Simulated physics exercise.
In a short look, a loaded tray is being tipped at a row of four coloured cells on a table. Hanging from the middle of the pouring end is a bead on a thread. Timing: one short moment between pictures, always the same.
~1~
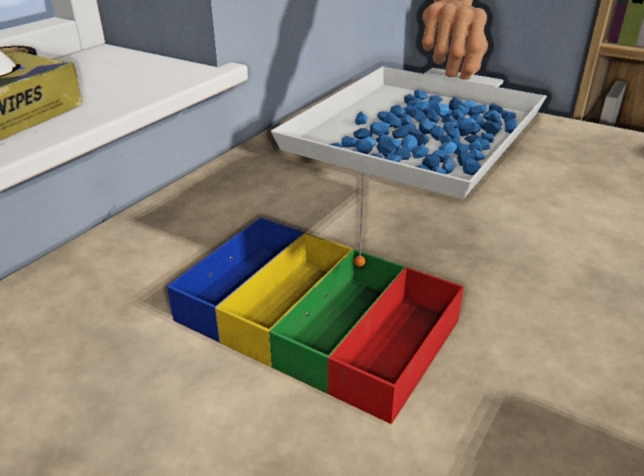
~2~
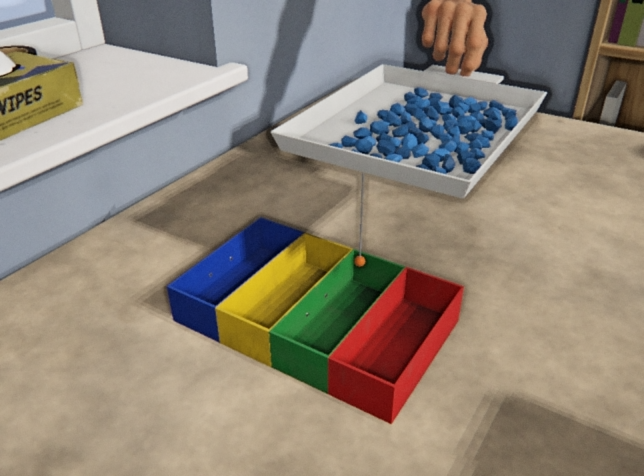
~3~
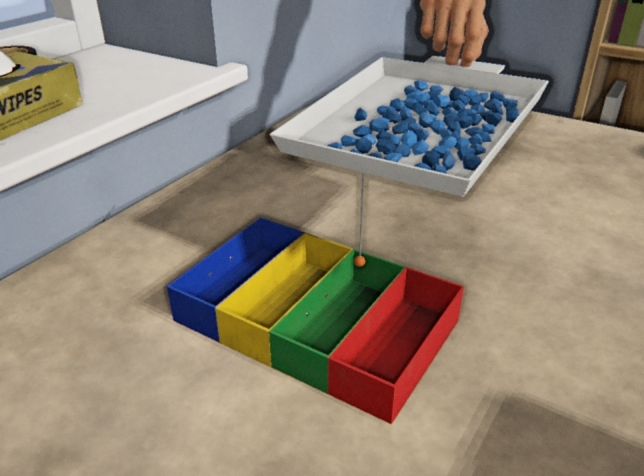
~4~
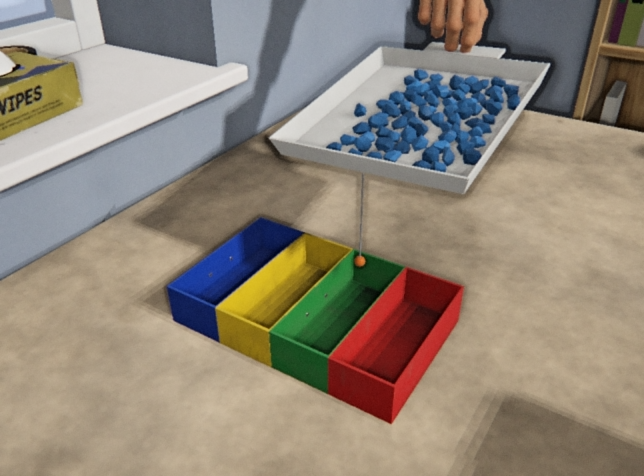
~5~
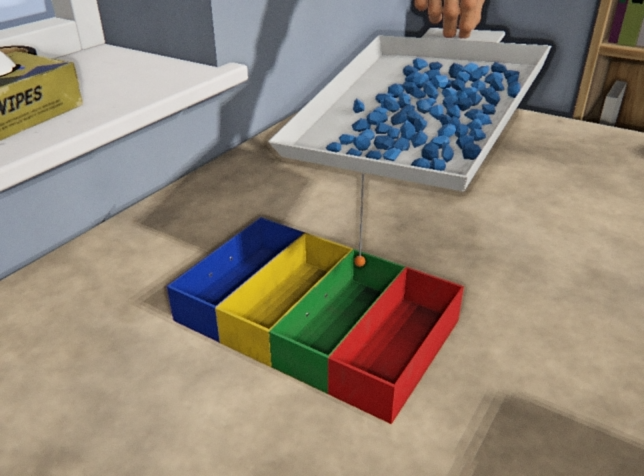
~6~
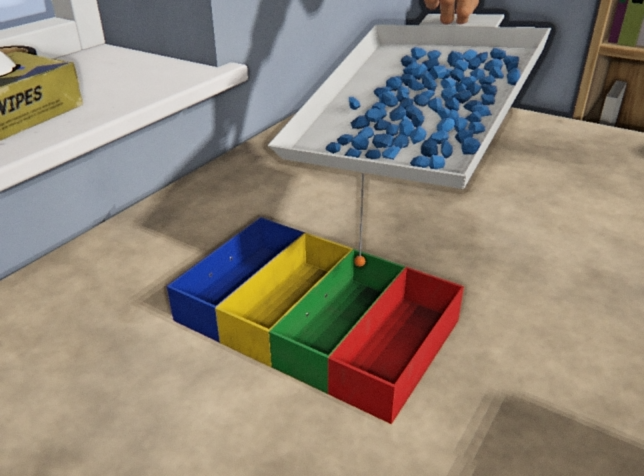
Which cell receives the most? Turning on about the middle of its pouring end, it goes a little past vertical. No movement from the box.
The yellow one.
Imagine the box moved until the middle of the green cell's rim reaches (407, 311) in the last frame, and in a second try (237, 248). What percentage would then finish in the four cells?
Close to 70 in a hundred, then close to 80 in a hundred.
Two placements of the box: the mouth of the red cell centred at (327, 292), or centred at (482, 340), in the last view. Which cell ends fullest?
So the first one goes to green and the second to the cell in blue.
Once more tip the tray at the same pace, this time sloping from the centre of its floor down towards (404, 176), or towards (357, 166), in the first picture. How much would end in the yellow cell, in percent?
0 and 40 per cent, in that order.
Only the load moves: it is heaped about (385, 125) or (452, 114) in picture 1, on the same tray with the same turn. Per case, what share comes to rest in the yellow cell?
It comes to about 50 per cent the first time and about 50 per cent the second.
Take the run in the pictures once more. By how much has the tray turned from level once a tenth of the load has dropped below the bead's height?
Roughly 75°.
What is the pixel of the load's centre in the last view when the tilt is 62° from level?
The centre of the load shows up near (333, 140) in the last view.
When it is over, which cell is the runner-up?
Second place goes to the blue one.
Soon after the last picture, tray tipped steeply; nearly all on the tray; a stray few falling or outside the box.
A little later, tray tipped past a quarter turn; about a quarter on the tray; about a third in the yellow cell; about a quarter in the blue cell; a small part in the green cell; a small part falling or outside the box.
Later still, tray tipped past a quarter turn; about two thirds in the yellow cell; about a quarter in the blue cell; a small part in the green cell; a stray few falling or outside the box.
At rest, tray tipped past a quarter turn; about two thirds in the yellow cell; about a quarter in the blue cell; a small part in the green cell; none in the red cell; a stray few outside the box.
